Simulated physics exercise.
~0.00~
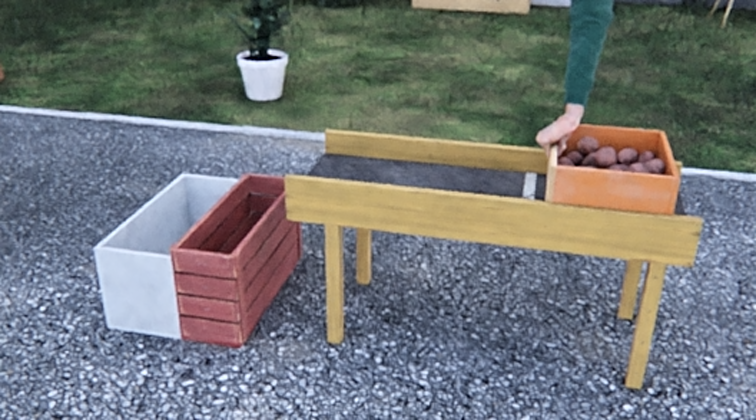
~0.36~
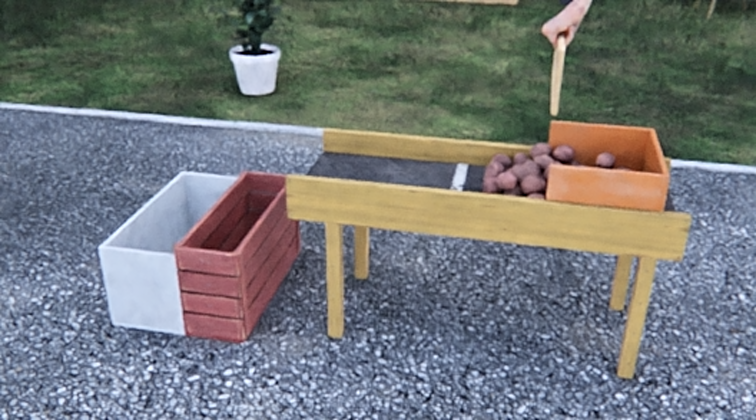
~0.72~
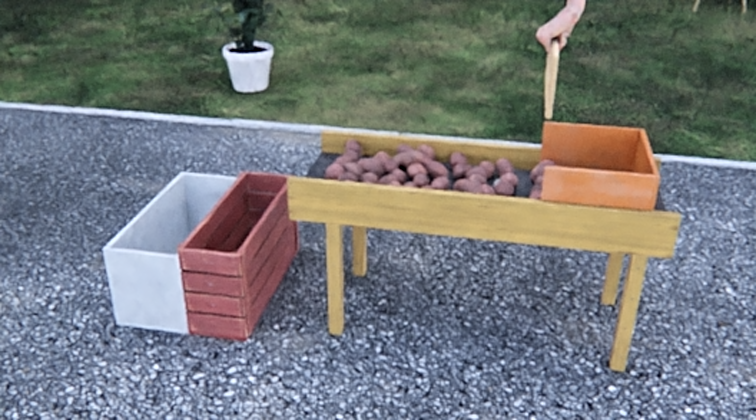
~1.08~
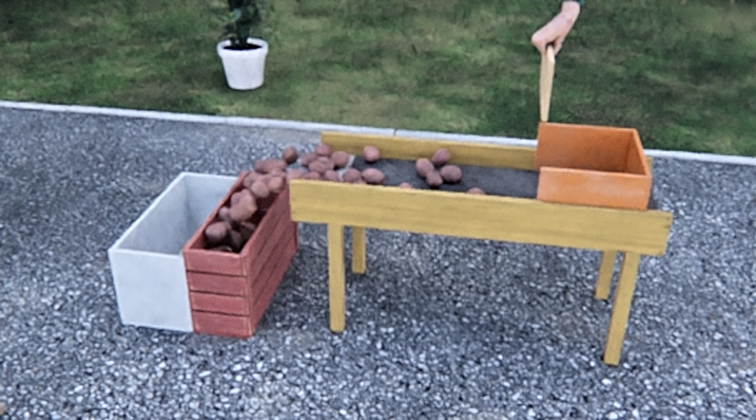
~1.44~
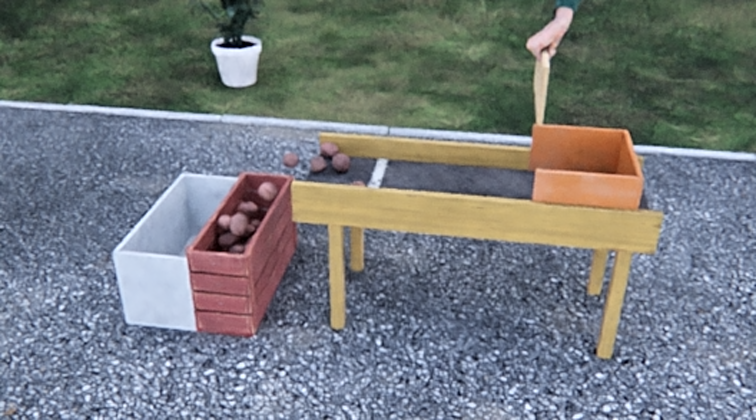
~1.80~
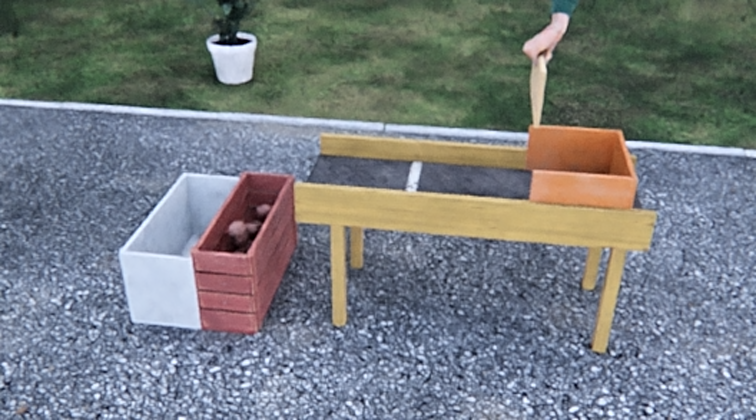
A yellow wooden table with a dark belt stands on grey gravel, seen from slightly above, with an orange box of reddish-brown potatoes at its right end. On the left sit a slatted red bin and, beyond it, a white tote, while a potted plant stands on the grass behind. A hand lifts the gate from the box and holds it above. The potatoes slide out leftward, spreading along the belt as its white stripe moves. They tumble off the left end into the red bin, until the belt and orange box look empty and the white tote holds none.
